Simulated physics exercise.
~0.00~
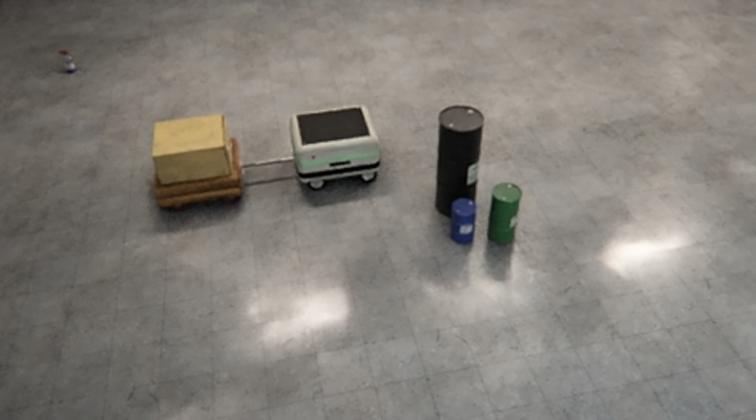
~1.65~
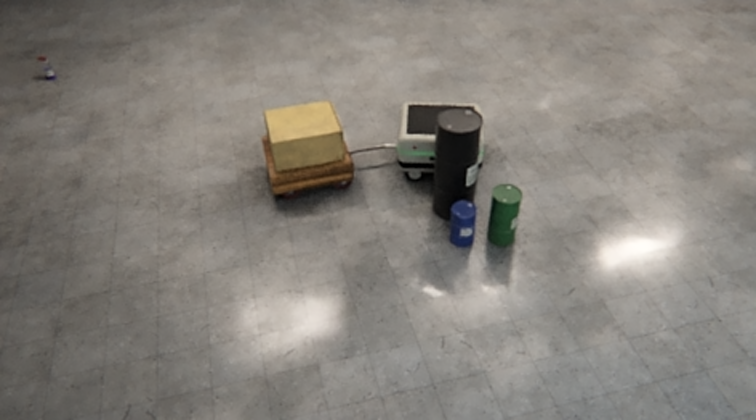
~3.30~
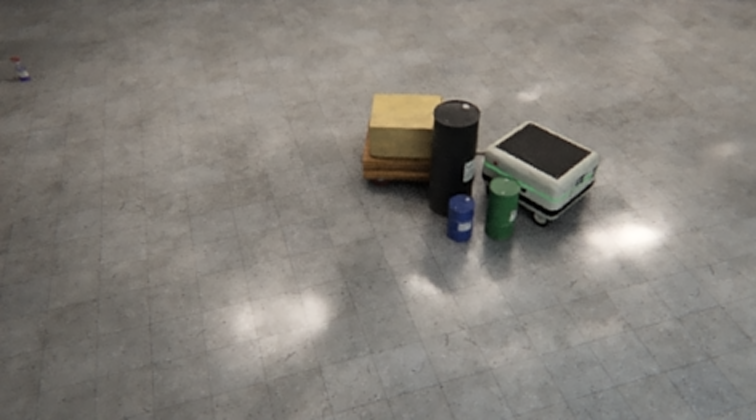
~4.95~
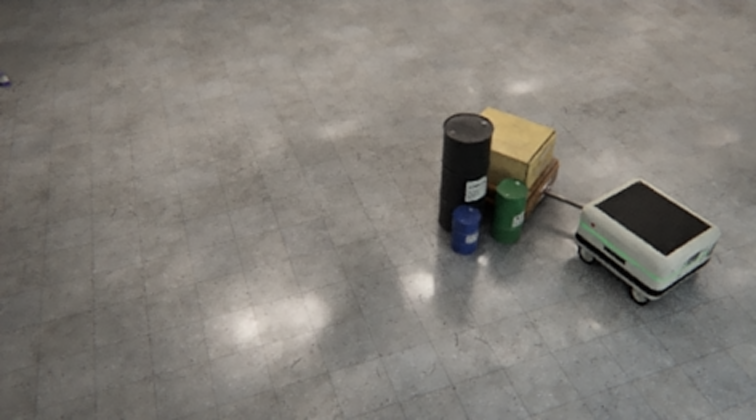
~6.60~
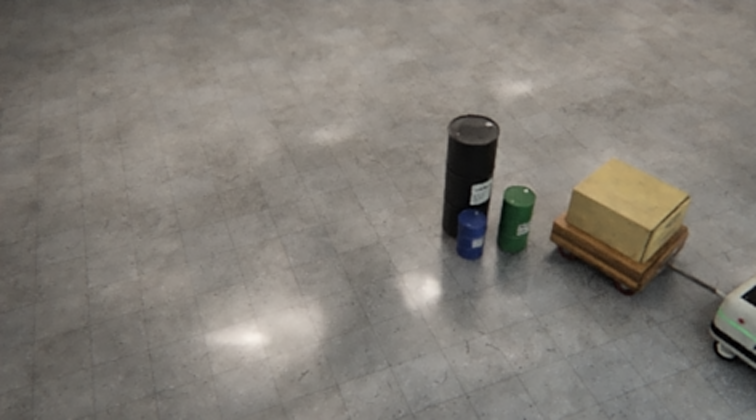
At the start, a pale tug with a dark top stands left of a tall black drum, a small blue canister and a green canister, with a box-laden cart hitched behind it. The tug drives right and passes behind the drum, towing the cart. It then curves toward the lower right, coming out beyond the green canister while the cart passes behind the group. The drum and both canisters shift slightly as the train goes by closely. Finally, the cart swings clear and the tug is partly out of view at the right, leaving all three upright, a little out of place.
